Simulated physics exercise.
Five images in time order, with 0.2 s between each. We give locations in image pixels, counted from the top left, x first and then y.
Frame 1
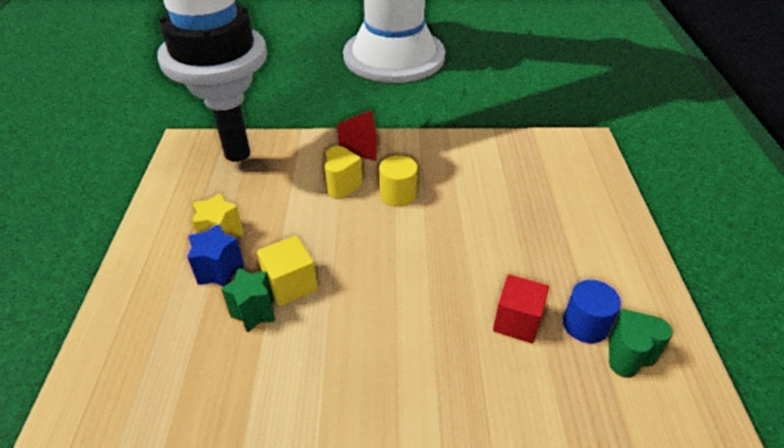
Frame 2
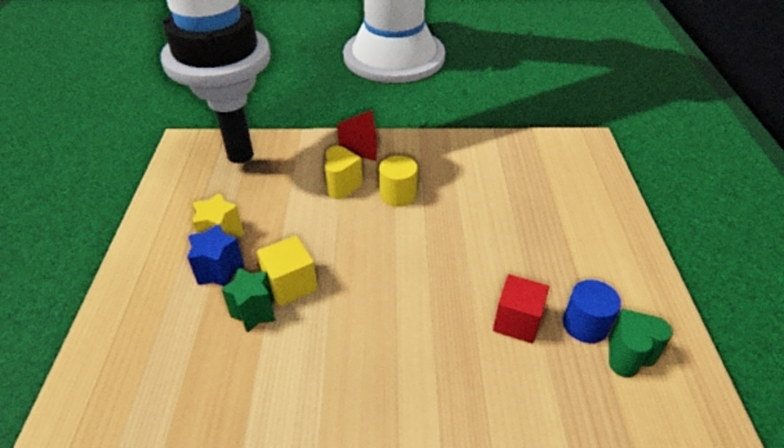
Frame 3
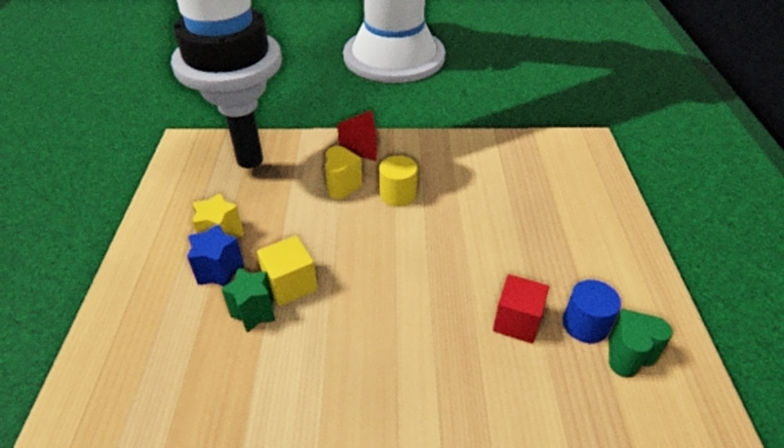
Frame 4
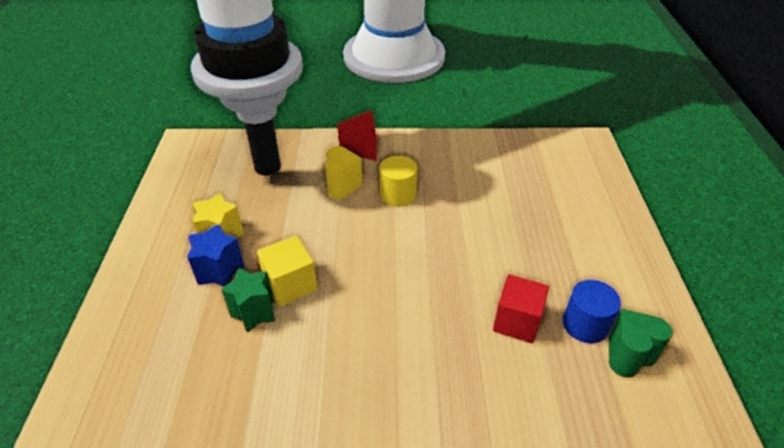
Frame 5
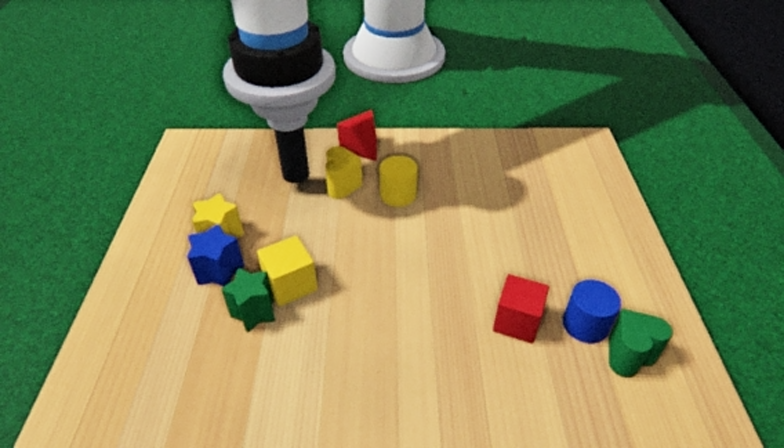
A light wooden board on a green surface is seen from above at an angle by a still camera. Yellow, blue and green blocks cluster at left, a red block and two yellow ones sit near the far edge, and red, blue and green blocks stand at right. A robot arm's black rod slides slowly rightward and slightly nearer, beside the yellow heart, while every block stays still.
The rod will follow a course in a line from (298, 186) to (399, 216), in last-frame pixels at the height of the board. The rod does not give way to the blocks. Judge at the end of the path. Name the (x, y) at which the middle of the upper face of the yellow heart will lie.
It ends at (364, 158).
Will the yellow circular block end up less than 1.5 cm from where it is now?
That would be a yes.
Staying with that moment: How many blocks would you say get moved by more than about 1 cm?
Count: 1.
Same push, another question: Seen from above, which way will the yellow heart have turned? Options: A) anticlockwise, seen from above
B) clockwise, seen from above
Correct choice: A.
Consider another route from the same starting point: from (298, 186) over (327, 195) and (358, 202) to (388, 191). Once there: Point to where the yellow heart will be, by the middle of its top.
The centre of its top will be at (375, 149).
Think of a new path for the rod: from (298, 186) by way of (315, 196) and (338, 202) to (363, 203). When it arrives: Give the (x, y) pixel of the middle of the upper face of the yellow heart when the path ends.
When the path ends, it will be at (361, 158).
What follows on the original path. One third of the way, rod (331, 185); yellow heart (352, 158), turned 35° anticlockwise.
Two thirds of the way, rod (365, 195); yellow heart (364, 158), turned 70° anticlockwise; yellow circular block (401, 166).
At the end, rod (399, 205); yellow heart (364, 158), turned 70° anticlockwise; yellow circular block (404, 166).
